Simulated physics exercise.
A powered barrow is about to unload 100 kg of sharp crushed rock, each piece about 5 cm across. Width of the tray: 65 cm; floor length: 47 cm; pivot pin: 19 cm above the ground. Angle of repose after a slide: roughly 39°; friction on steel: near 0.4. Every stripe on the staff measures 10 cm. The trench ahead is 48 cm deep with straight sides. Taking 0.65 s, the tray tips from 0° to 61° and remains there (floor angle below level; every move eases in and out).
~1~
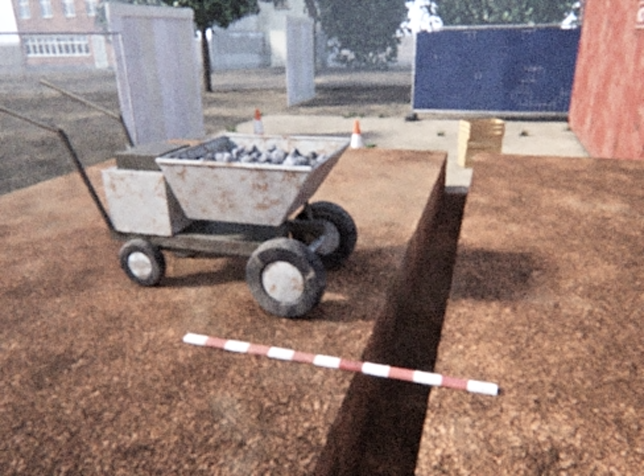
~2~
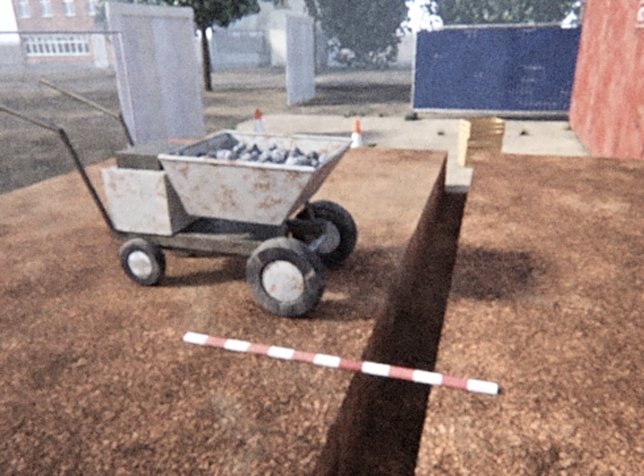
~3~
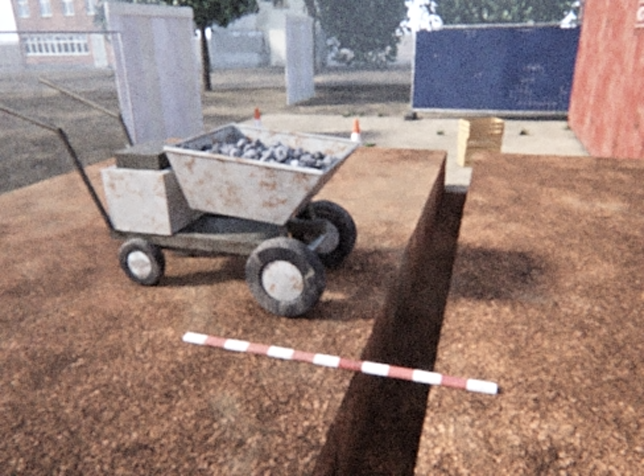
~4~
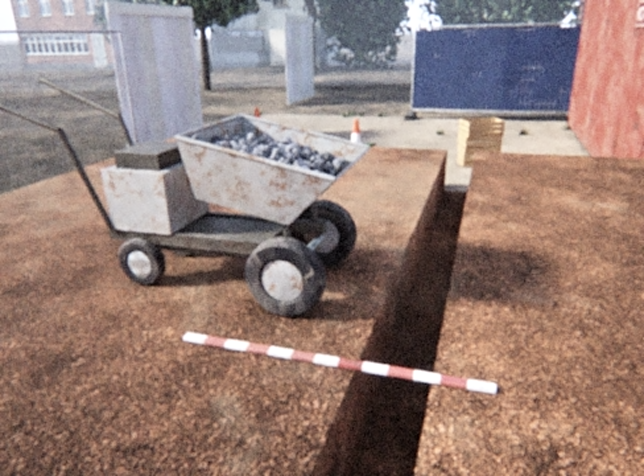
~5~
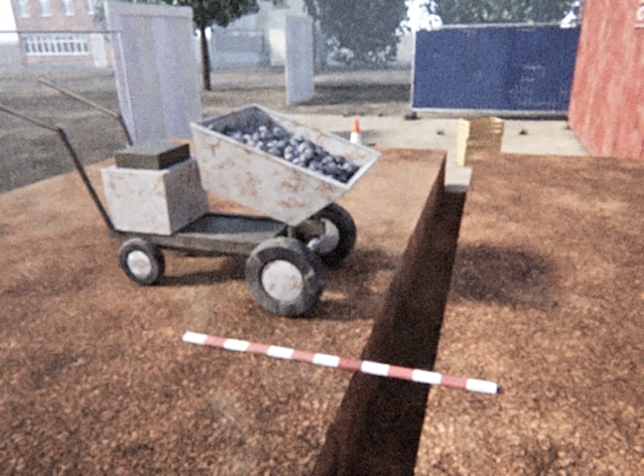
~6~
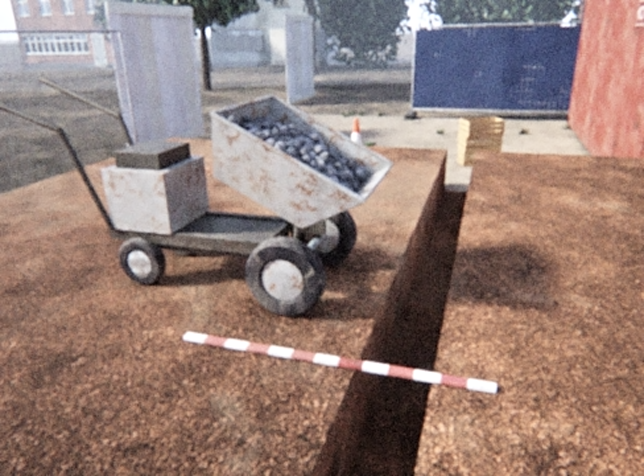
The clip shows a wheeled metal barrow loaded with grey stones beside a narrow trench and a red-and-white striped staff; its tray gradually tilts forward to the right, the rear rising, while the wheels stay still.
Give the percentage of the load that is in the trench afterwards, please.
Near 14 per cent of the load.
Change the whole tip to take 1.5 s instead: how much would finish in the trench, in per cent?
Then about 15 per cent.
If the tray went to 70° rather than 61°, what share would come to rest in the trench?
Share in trench: Approx. 35%.
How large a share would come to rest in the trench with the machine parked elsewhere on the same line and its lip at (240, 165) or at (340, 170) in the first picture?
35 % and 5 %.
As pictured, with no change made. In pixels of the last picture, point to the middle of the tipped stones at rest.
Their middle is at about (474, 305).
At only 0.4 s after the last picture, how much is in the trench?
About 5 per cent by then.
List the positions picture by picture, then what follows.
In the first frame, lip at (311, 170), floor tilted 0°, highest stones at (255, 153).
In the second frame, lip at (315, 170), floor tilted 1°, highest stones at (256, 151).
In the third frame, the tray is at 5°, its lip at (323, 174); the top of the load is at (253, 146).
In the fourth frame, lip at (335, 180), floor tilted 11°, highest stones at (244, 139).
In the fifth frame, the tray is at 19°, its lip at (349, 189); the top of the load is at (253, 131).
In the sixth frame, lip at (364, 201), floor tilted 27°, highest stones at (263, 124).
Then, 0.2 s after the last picture the floor is at 52°, 100 % in the tray; the foremost stones are at (383, 223).
Then, 0.4 s after the last picture the floor is at 61°, 92 % in the tray, 7 % in the trench, 1 % past the trench; the foremost stones are at (458, 277).
Then, 0.8 s after the last picture the floor is at 61°, 62 % in the tray, 10 % in the trench, 28 % past the trench; the foremost stones are at (572, 319).
Then, 2.8 s after the last picture the floor is at 61°, 57 % in the tray, 14 % in the trench, 29 % past the trench; the foremost stones are at (635, 325).
